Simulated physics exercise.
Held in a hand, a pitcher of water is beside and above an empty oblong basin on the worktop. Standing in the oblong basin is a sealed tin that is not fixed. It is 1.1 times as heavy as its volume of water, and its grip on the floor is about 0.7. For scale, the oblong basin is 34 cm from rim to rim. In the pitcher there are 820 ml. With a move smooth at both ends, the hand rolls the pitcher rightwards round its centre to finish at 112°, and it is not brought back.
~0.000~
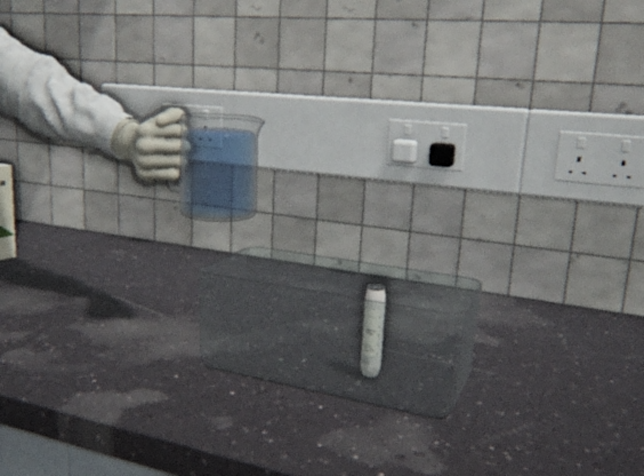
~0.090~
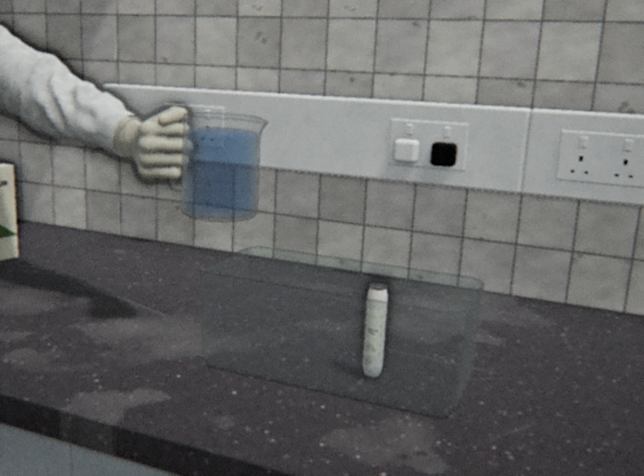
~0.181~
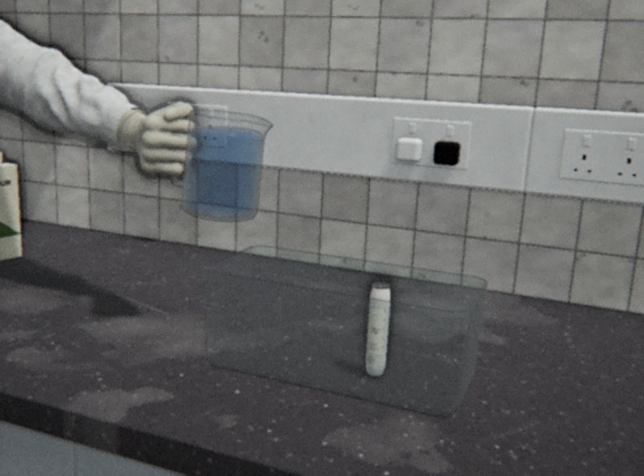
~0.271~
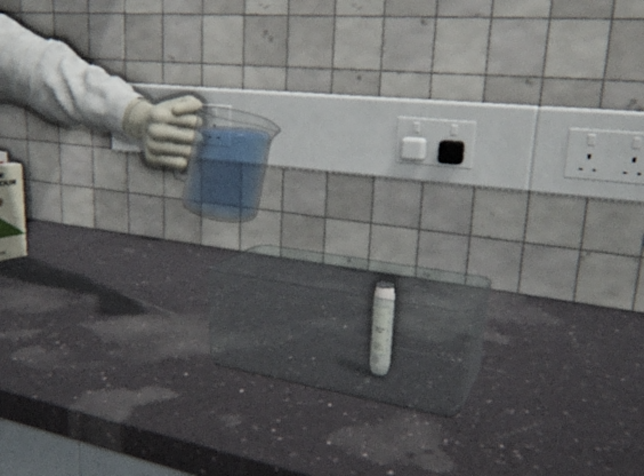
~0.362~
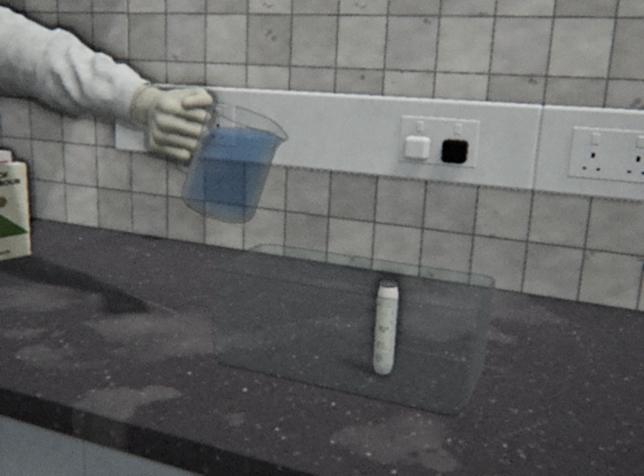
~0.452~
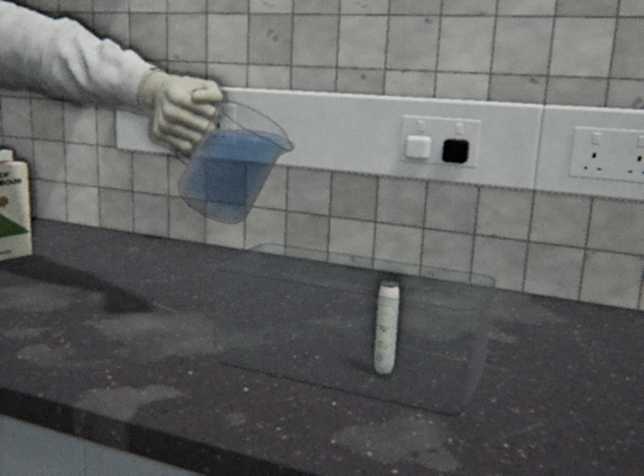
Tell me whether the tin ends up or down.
It ends up erect.
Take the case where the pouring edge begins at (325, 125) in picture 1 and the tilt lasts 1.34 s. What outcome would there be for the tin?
Then the tin comes down.
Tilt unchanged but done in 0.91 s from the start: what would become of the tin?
Well, the tin simply holds firm.
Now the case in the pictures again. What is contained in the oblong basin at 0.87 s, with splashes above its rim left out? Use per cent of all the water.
About 16%.
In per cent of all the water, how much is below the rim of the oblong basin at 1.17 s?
I reckon close to 70 per cent.
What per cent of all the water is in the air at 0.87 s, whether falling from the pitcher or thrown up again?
Estimate: Some 16 % of the total.
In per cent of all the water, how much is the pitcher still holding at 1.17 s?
What remains is about 18 percent of it all.
By 0.87 s the tilt is 81° and 69 per cent is still to pour; the tin stands where it began.
By 1.17 s the tilt is 108° and 19 per cent is still to pour; the tin stands where it began.
By 1.49 s the tilt is 112° and 1 per cent is still to pour; the tin stands where it began.
By 1.84 s the tilt is 112° and 0 per cent is still to pour; the tin stands where it began.
At rest the tin stands where it began.
